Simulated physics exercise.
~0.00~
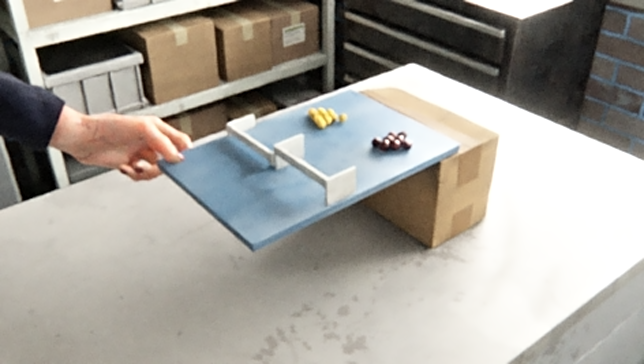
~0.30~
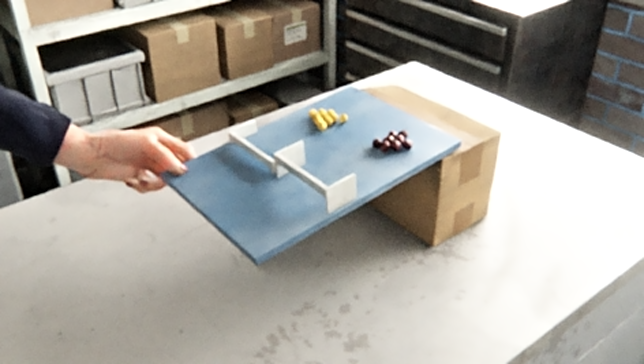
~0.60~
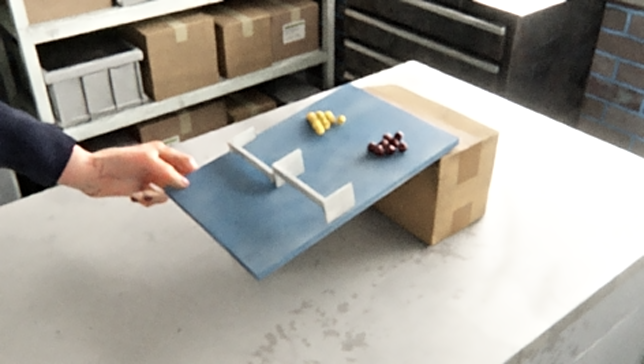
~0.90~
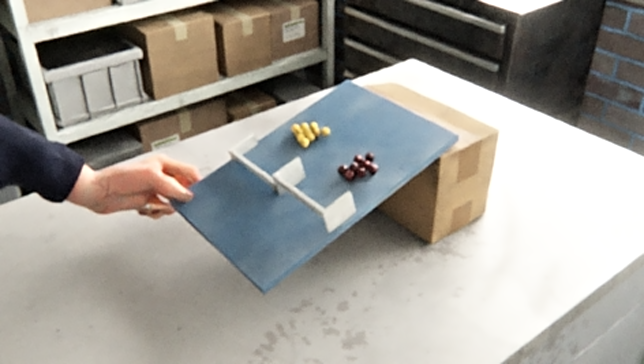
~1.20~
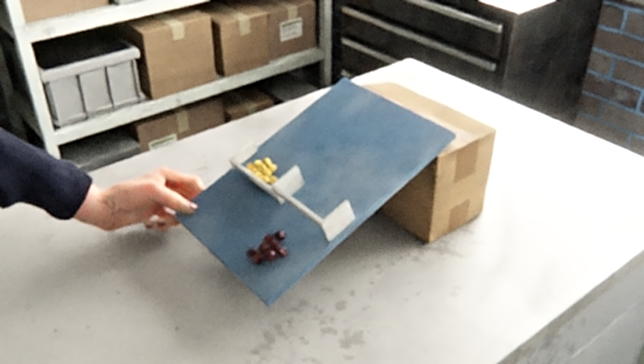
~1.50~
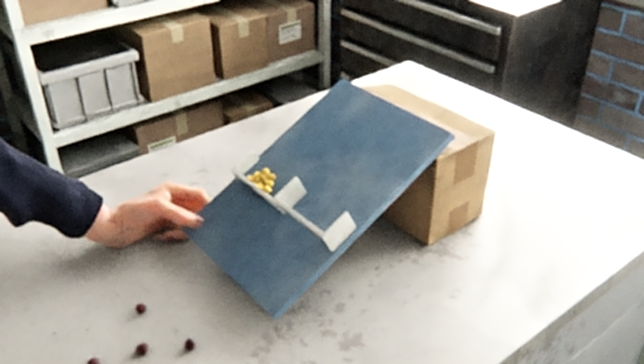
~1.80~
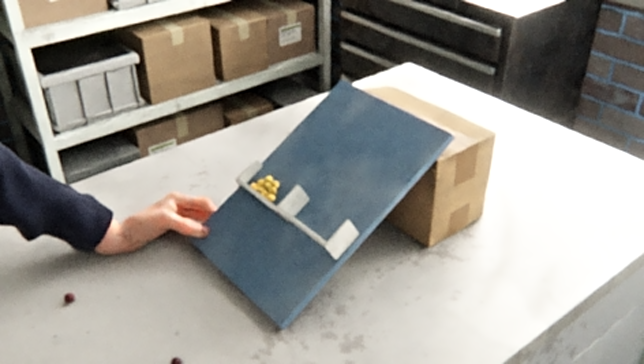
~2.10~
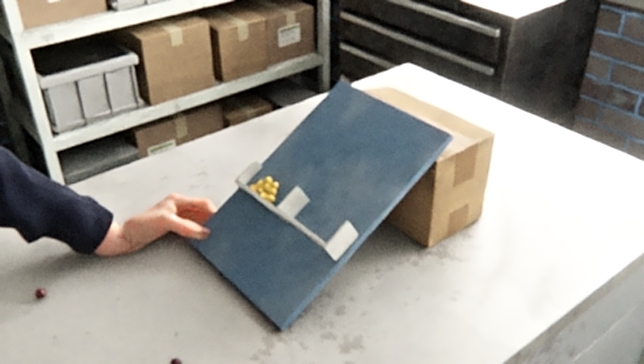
Dark red beads slip under a white bar as a hand tilts the blue board, while yellow pieces stay caught.
